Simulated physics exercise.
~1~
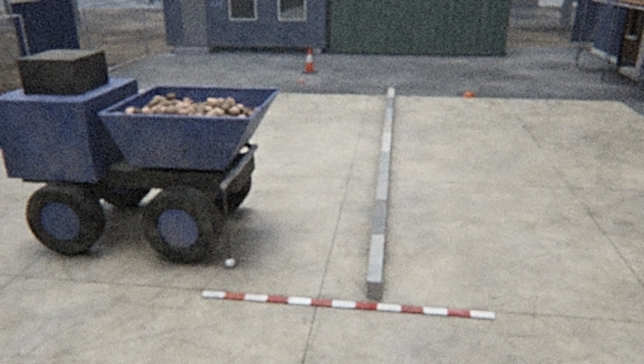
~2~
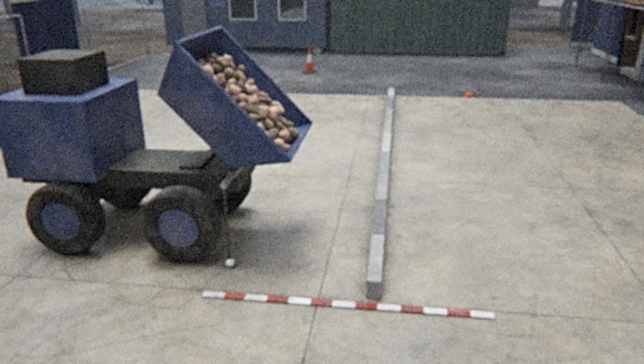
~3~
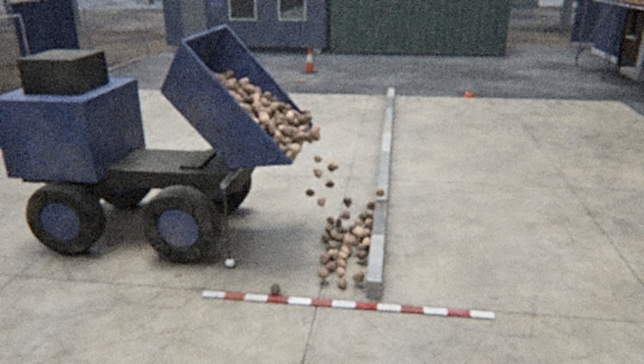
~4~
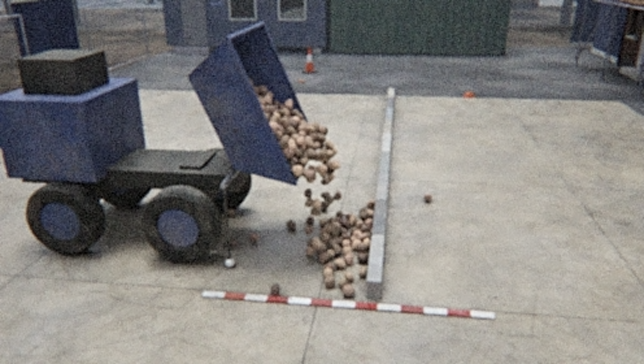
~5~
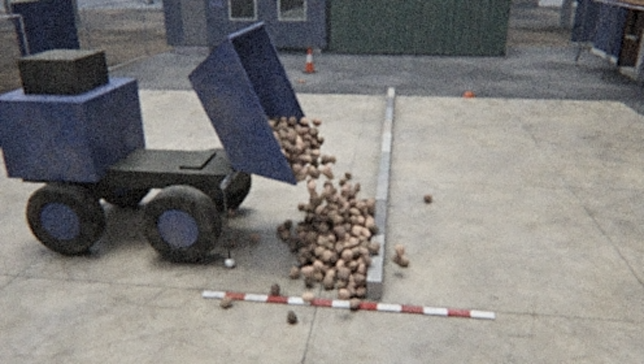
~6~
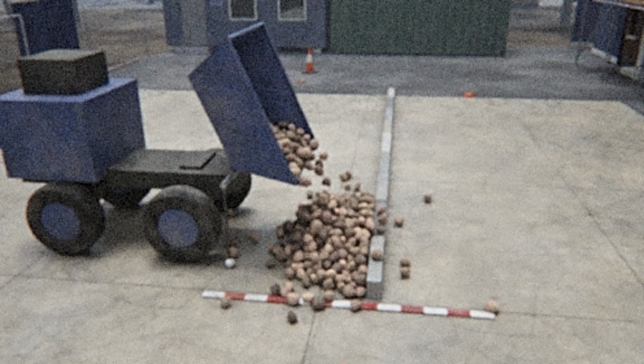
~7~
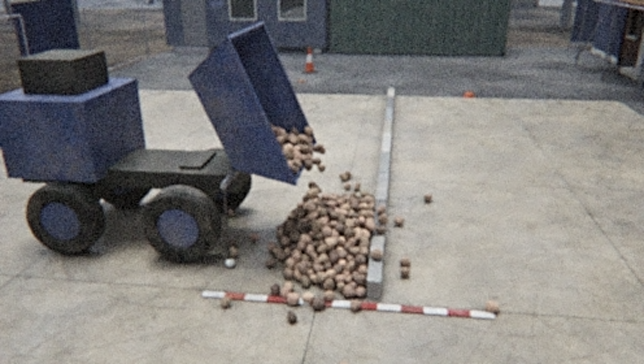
A blue dumper tips its body, spilling brown cobbles into a heap against a low kerb, with some left inside.
